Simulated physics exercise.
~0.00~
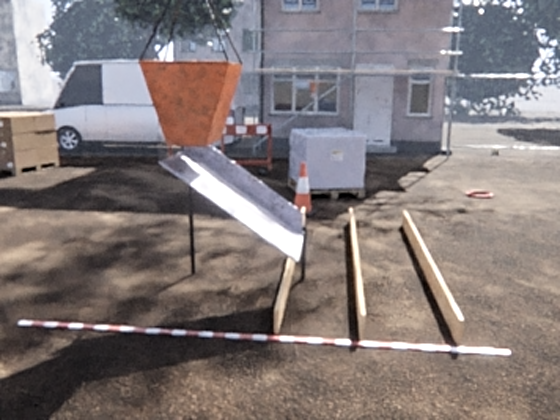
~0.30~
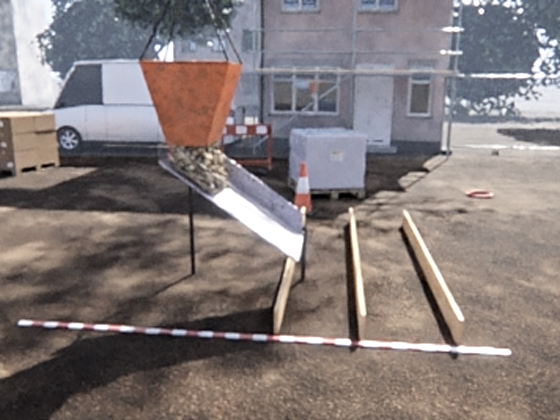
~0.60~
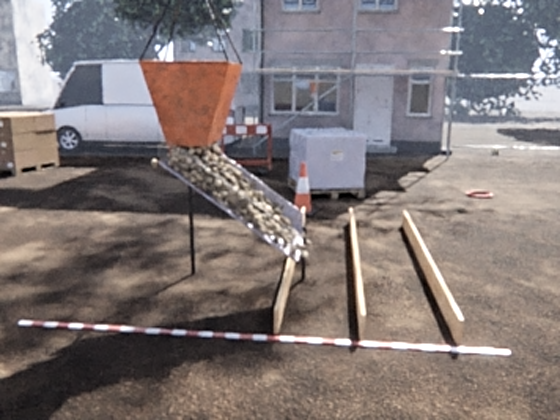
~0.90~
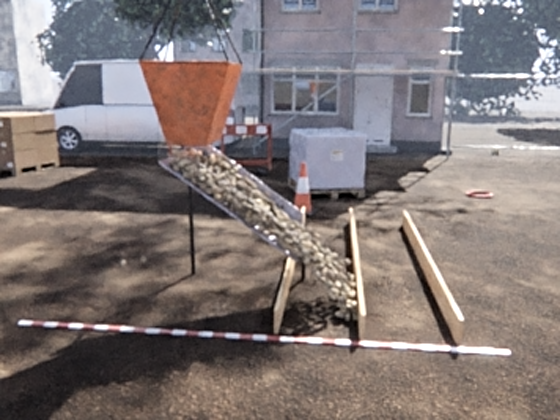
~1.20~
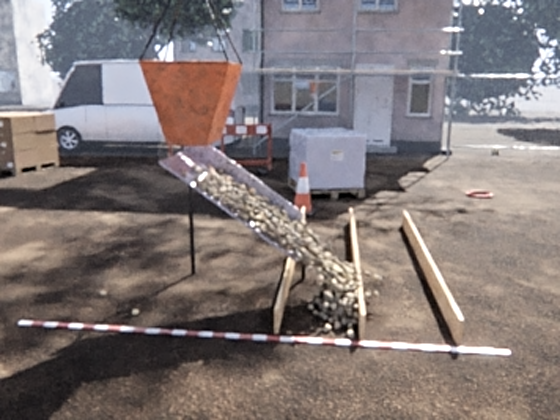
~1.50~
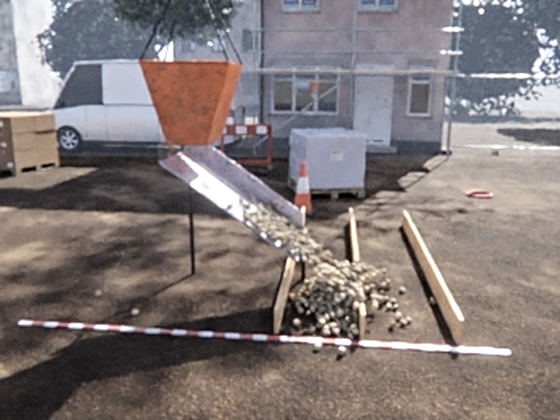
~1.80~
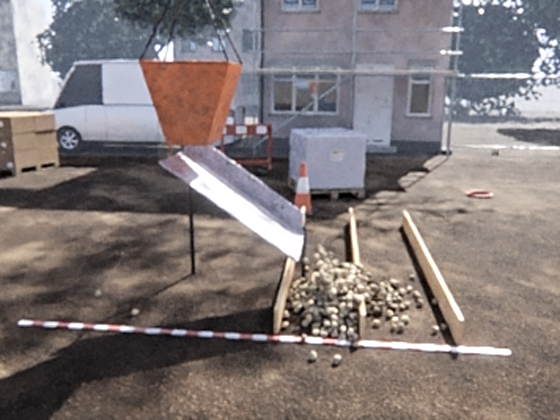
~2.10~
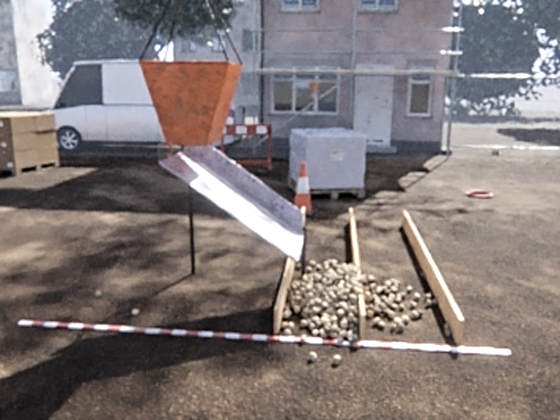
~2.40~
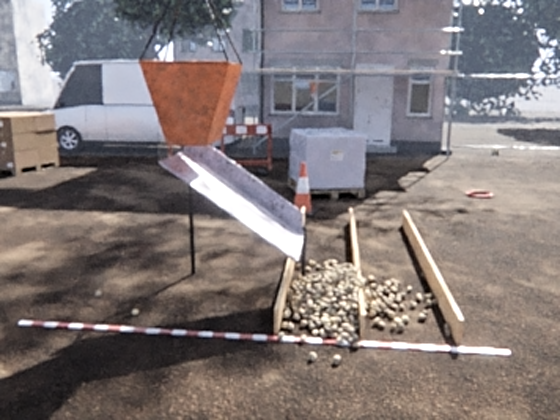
We see an orange hopper hanging above a sloping metal chute in a yard before a house; rounded stones pour out, slide down to the right and tumble among three wooden boards, settling mostly in the left bay, with a smaller scatter in the right and a few in front.
